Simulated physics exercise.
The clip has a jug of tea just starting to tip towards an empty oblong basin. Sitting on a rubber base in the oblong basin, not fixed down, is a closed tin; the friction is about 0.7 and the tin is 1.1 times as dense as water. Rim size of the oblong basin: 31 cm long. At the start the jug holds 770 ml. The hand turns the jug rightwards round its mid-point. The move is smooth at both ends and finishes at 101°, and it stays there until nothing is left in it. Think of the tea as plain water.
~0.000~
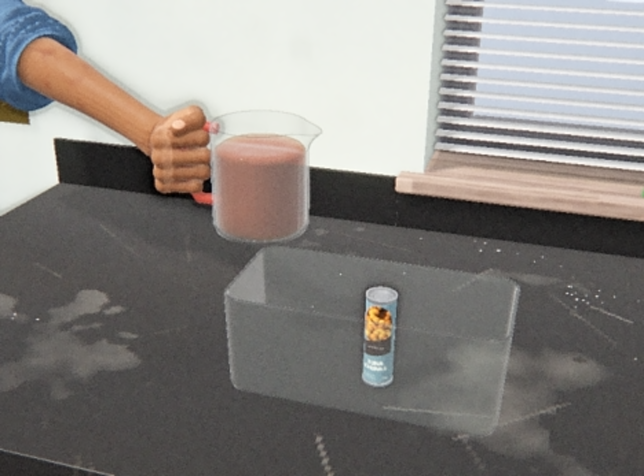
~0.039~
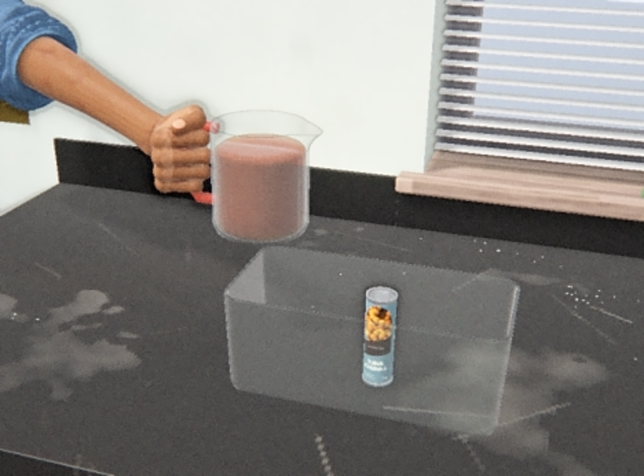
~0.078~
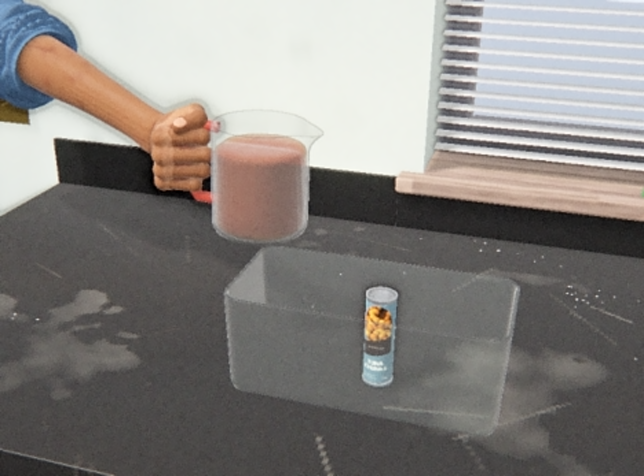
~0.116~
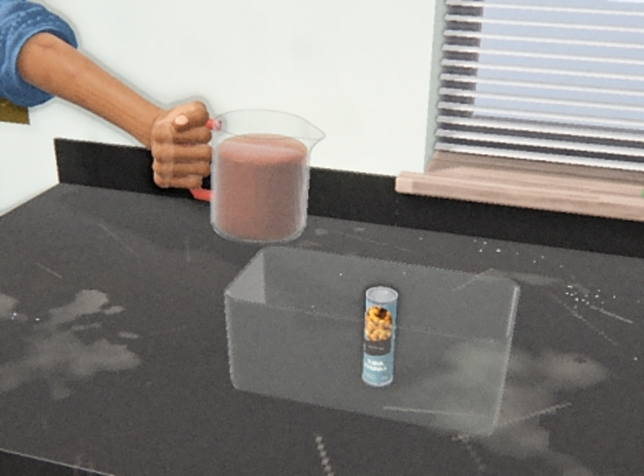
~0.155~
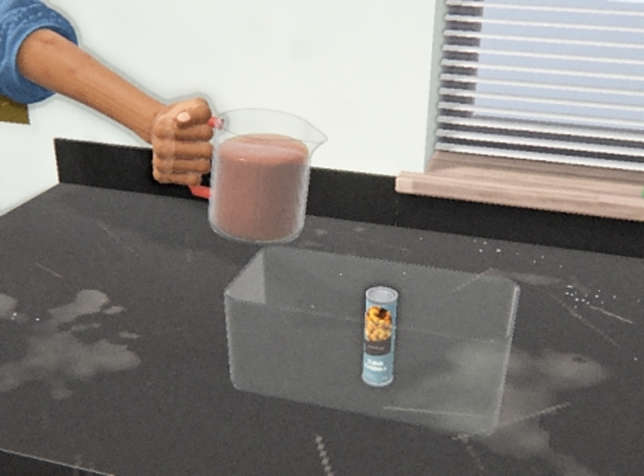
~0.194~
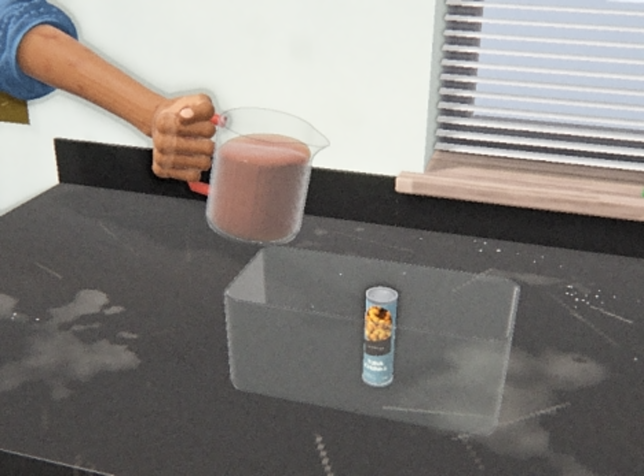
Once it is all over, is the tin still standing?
Looks to me like it can't hold out.
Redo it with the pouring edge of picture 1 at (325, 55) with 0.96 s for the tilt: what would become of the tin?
It does not tip.
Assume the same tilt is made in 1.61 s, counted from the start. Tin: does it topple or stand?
In that case the tin overturns.
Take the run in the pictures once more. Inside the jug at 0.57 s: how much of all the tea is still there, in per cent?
At that time about 86 in a hundred parts are still held.
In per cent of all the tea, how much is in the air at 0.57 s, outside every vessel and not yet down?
Around 12 in a hundred.
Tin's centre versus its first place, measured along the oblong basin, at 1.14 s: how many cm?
Measured centre to centre, about 8 cm.
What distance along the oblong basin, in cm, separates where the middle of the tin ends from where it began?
Around 8.0 cm.
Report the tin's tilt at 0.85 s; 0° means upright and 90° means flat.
It leans about 0° from upright.
By 0.57 s the tilt is 66° and 86 per cent is still to pour; the tin stands where it began.
By 0.85 s the tilt is 98° and 35 per cent is still to pour; the tin stands where it began.
By 1.14 s the tilt is 101° and 7 per cent is still to pour; the tin lies on its side.
By 1.46 s the tilt is 101° and 1 per cent is still to pour; the tin lies on its side.
At rest the tin lies on its side.
